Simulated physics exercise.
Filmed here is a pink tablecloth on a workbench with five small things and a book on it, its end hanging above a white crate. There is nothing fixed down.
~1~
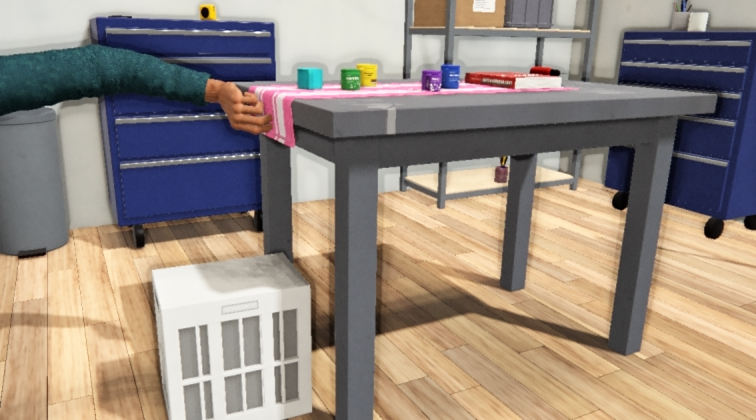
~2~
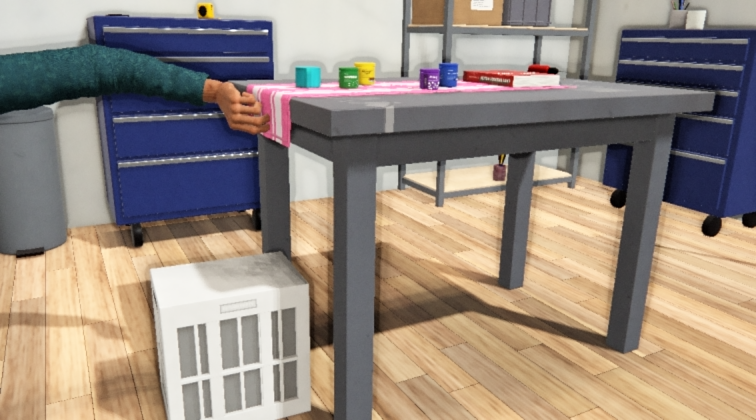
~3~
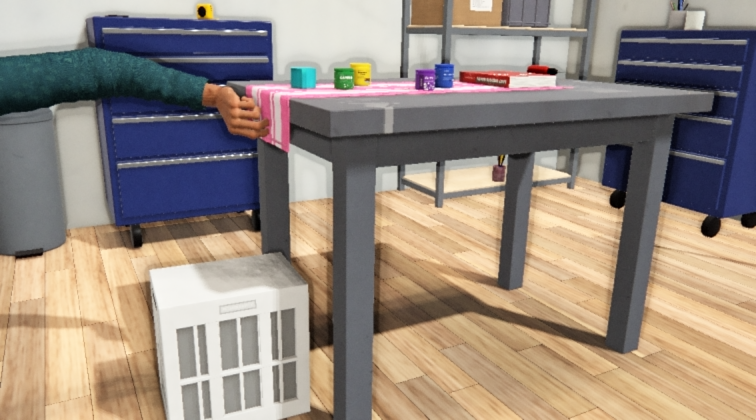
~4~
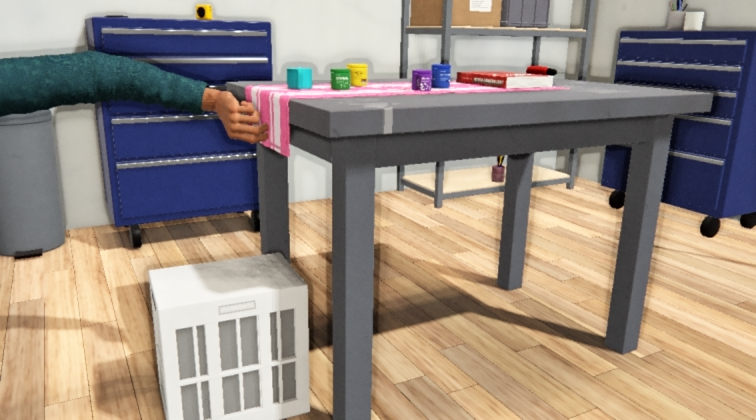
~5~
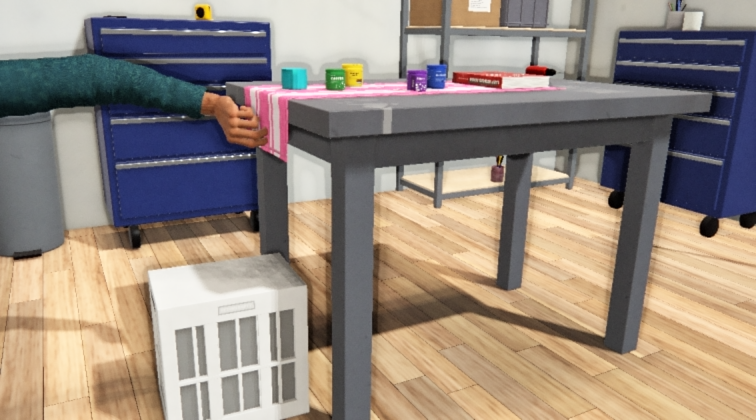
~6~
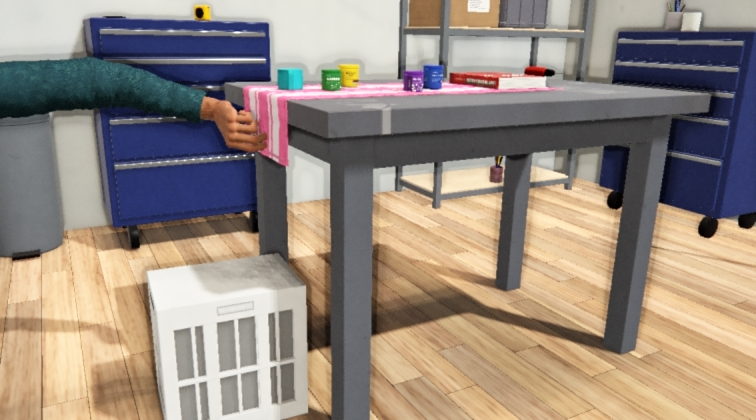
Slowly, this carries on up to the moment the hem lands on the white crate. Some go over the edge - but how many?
Okay, the things that come down total three by my count.
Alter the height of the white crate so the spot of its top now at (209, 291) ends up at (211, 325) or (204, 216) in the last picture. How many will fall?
4 and 1.
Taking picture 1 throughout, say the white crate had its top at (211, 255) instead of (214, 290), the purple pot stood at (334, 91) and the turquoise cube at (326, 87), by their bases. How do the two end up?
The purple pot? Lost. The turquoise cube? Lost.
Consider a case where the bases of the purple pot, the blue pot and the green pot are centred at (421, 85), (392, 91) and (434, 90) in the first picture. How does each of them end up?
Purple pot: Stays. Blue pot: Goes. Green pot: Stays.
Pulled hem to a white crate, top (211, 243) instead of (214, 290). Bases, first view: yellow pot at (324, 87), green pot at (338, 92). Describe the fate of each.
As for the yellow pot, it leaves the top; as for the green pot, it leaves the top.
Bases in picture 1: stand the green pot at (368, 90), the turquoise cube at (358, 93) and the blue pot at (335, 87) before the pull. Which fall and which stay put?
Result - green pot down, turquoise cube down, blue pot down.
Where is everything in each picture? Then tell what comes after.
The first frame shows hem (294, 148); turquoise cube (310, 69); green pot (351, 69); yellow pot (367, 65); purple pot (432, 71); blue pot (450, 65); top of the crate (214, 290).
The second frame shows hem (290, 147); turquoise cube (308, 67).
The third frame shows hem (289, 153); green pot (344, 68).
The fourth frame shows hem (291, 157); yellow pot (357, 64); top of the crate (211, 290).
The fifth frame shows hem (287, 162); purple pot (417, 70).
The sixth frame shows hem (289, 166); turquoise cube (290, 69); green pot (331, 70); yellow pot (348, 65); purple pot (414, 71); blue pot (433, 65).
Soon after, hem near (265, 216); turquoise cube gone.
After that, hem near (265, 250); turquoise cube and green pot gone.
And then, hem on the crate; turquoise cube, green pot and yellow pot gone.
In the end, hem on the crate; turquoise cube, green pot and yellow pot gone. Over the edge go three.
